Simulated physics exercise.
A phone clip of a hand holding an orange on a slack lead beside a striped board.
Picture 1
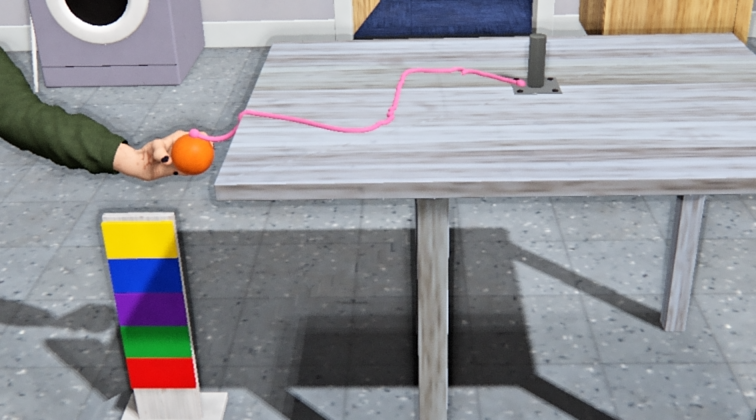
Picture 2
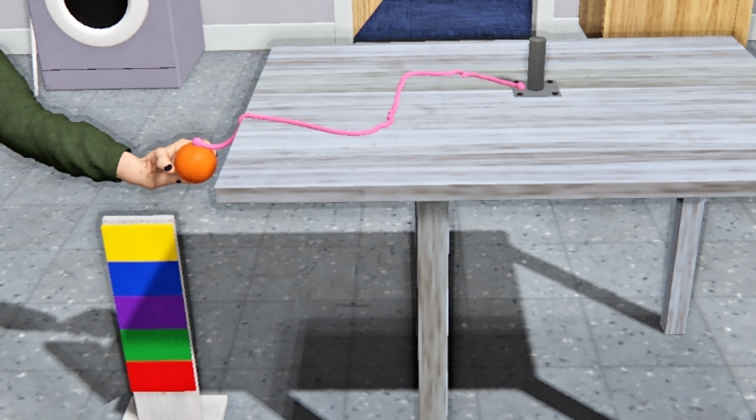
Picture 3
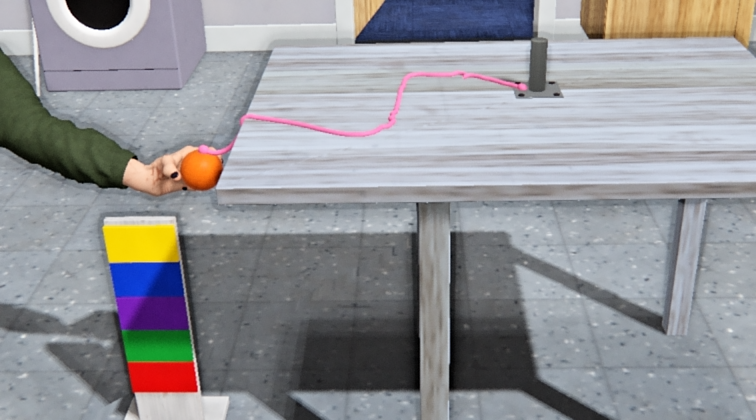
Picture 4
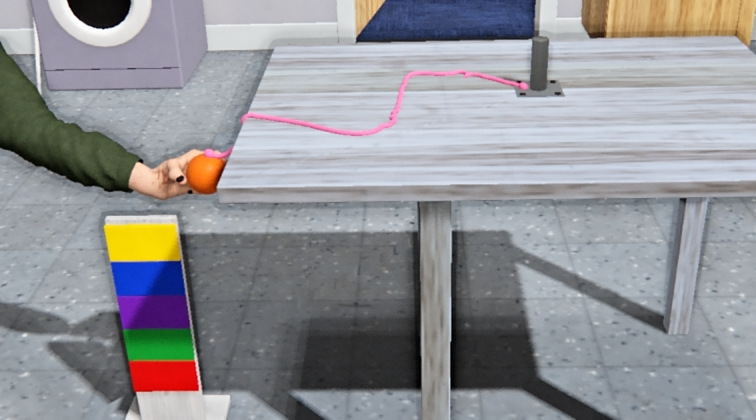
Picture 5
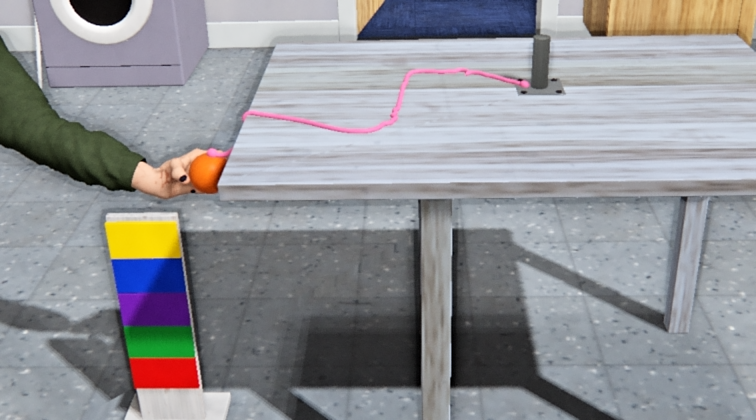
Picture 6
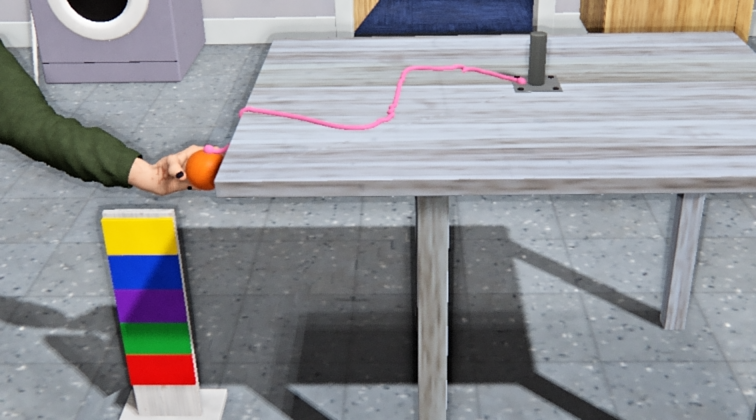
A hand in a dark green sleeve holds an orange ball at the left edge of a weathered grey wooden table, seen from slightly above in a room with a speckled floor. A slack pink cord winds across the tabletop to a dark post, and a board striped yellow, blue, purple, green and red stands below. The hand eases the ball slightly rightward to the table's edge, then barely moves, while the view wavers faintly.
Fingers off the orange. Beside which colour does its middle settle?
The lead holds its middle at green.
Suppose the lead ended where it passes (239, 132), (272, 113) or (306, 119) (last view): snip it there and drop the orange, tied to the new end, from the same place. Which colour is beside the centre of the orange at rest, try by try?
In that order: Purple; blue; yellow.
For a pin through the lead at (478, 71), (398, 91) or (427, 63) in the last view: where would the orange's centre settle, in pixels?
Try by try, around (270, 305), (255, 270) and (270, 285).
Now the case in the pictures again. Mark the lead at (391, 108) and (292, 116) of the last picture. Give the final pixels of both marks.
Near (261, 95) and (259, 211).
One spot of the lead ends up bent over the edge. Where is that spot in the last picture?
That spot is around (389, 113).
Early on, orange near (291, 314); level with green.
Midway, orange near (257, 325); level with green.
Finally, orange near (274, 322); level with green. At green.
